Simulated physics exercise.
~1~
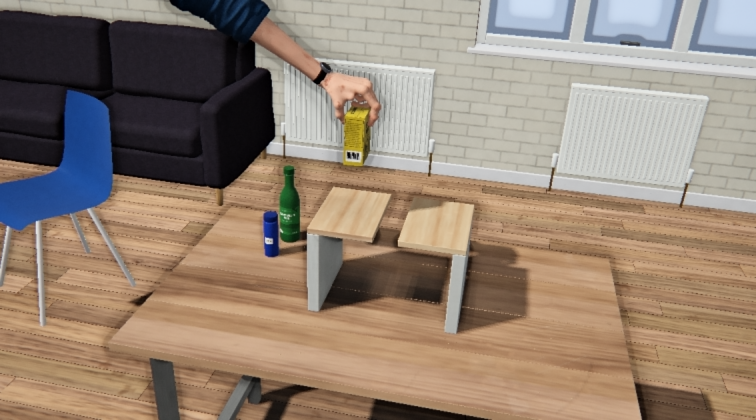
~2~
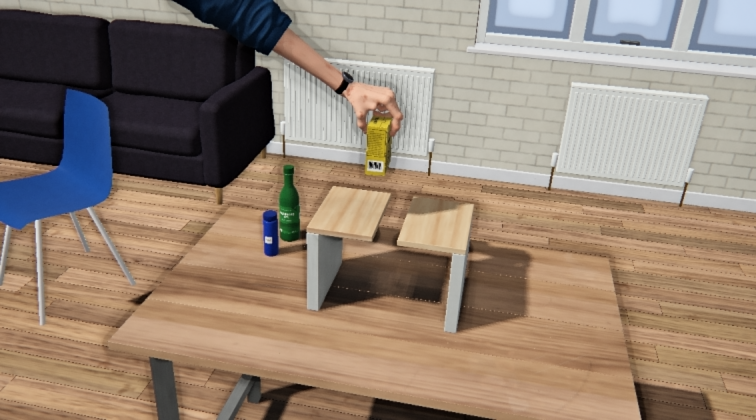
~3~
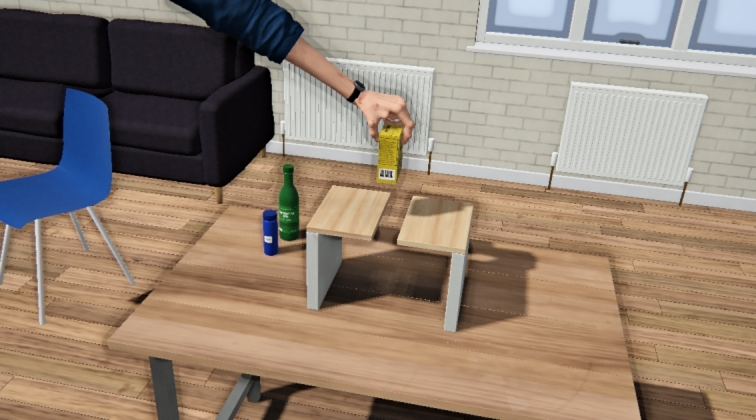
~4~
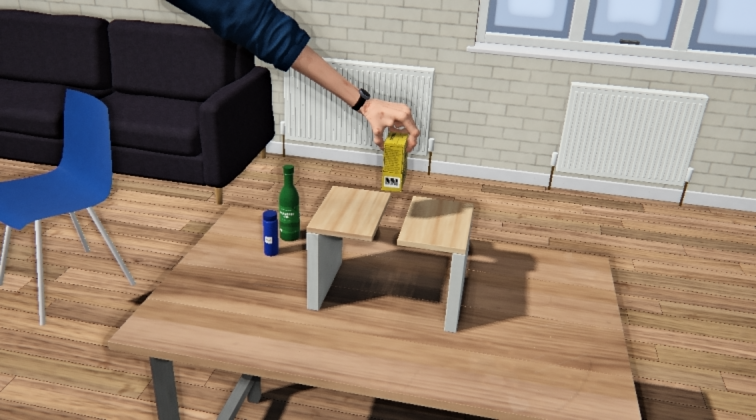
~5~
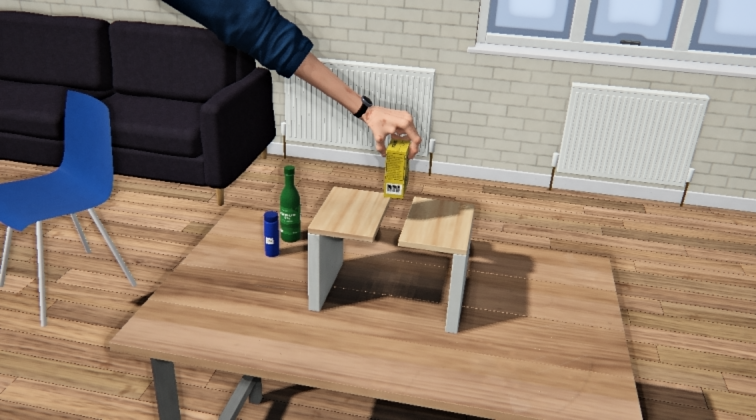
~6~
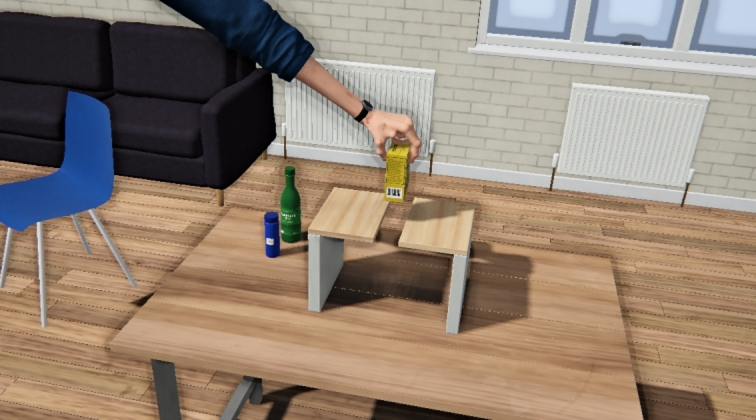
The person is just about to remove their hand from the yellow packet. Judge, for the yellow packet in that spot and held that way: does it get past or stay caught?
My call: It gets past.
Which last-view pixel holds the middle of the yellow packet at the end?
It ends up near (392, 276).
Then, 0.30 s after the last picture, yellow packet slid well along near (394, 243).
Then, 0.40 s after the last picture, yellow packet slid well along near (392, 270).
At rest, moved from the start, yellow packet; the other 2 in place. Seen from the same camera at the end, yellow packet near (392, 277). The packet goes down the gap.
